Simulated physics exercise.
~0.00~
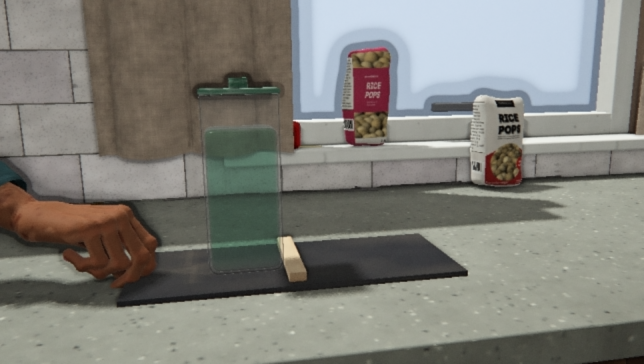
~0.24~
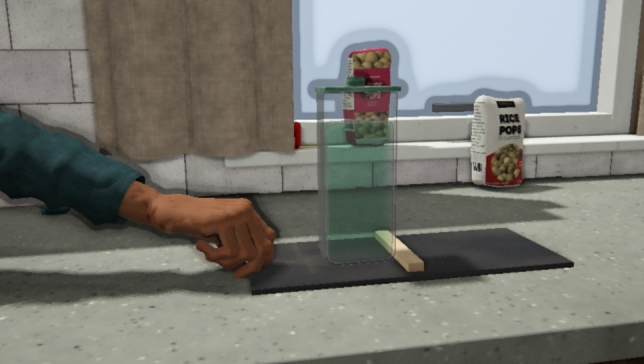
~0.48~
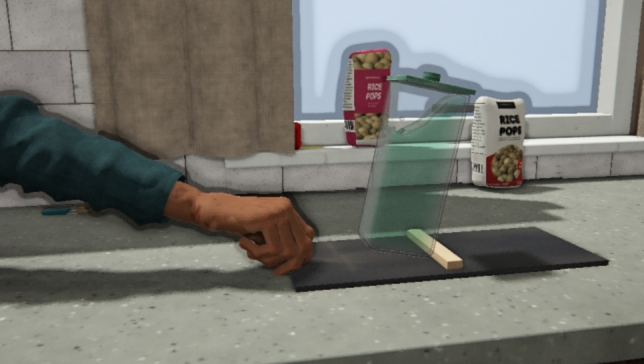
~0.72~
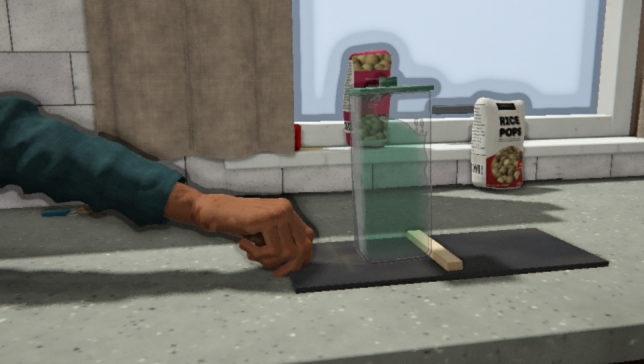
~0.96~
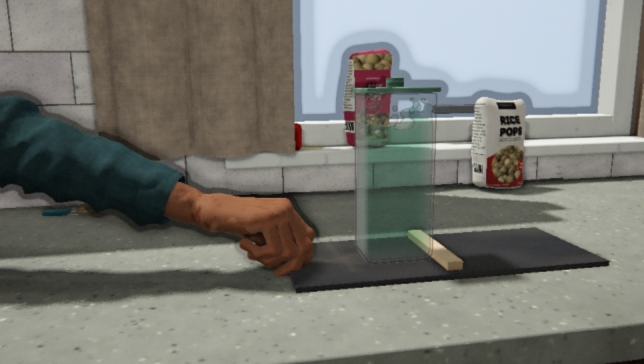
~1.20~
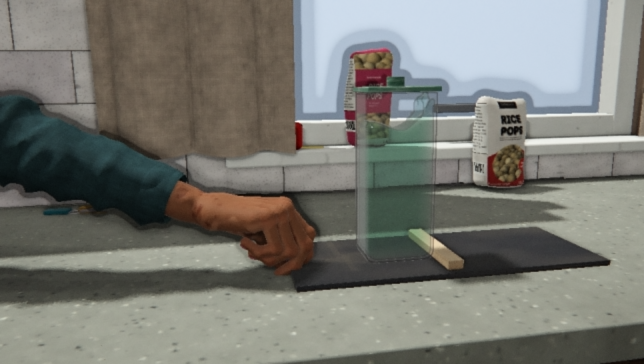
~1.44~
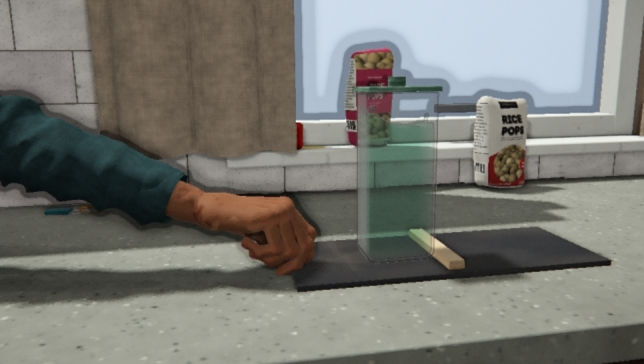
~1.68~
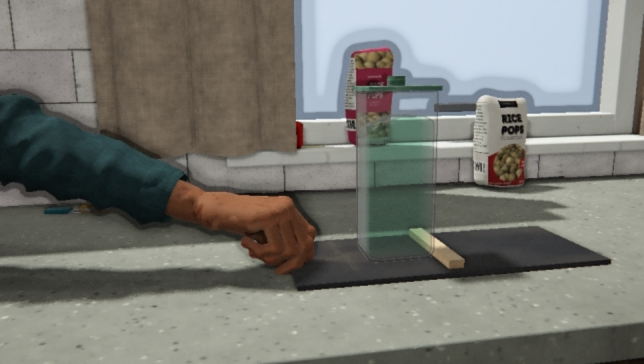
A clear green container slides right on a hand-moved board, tips, then settles upright.
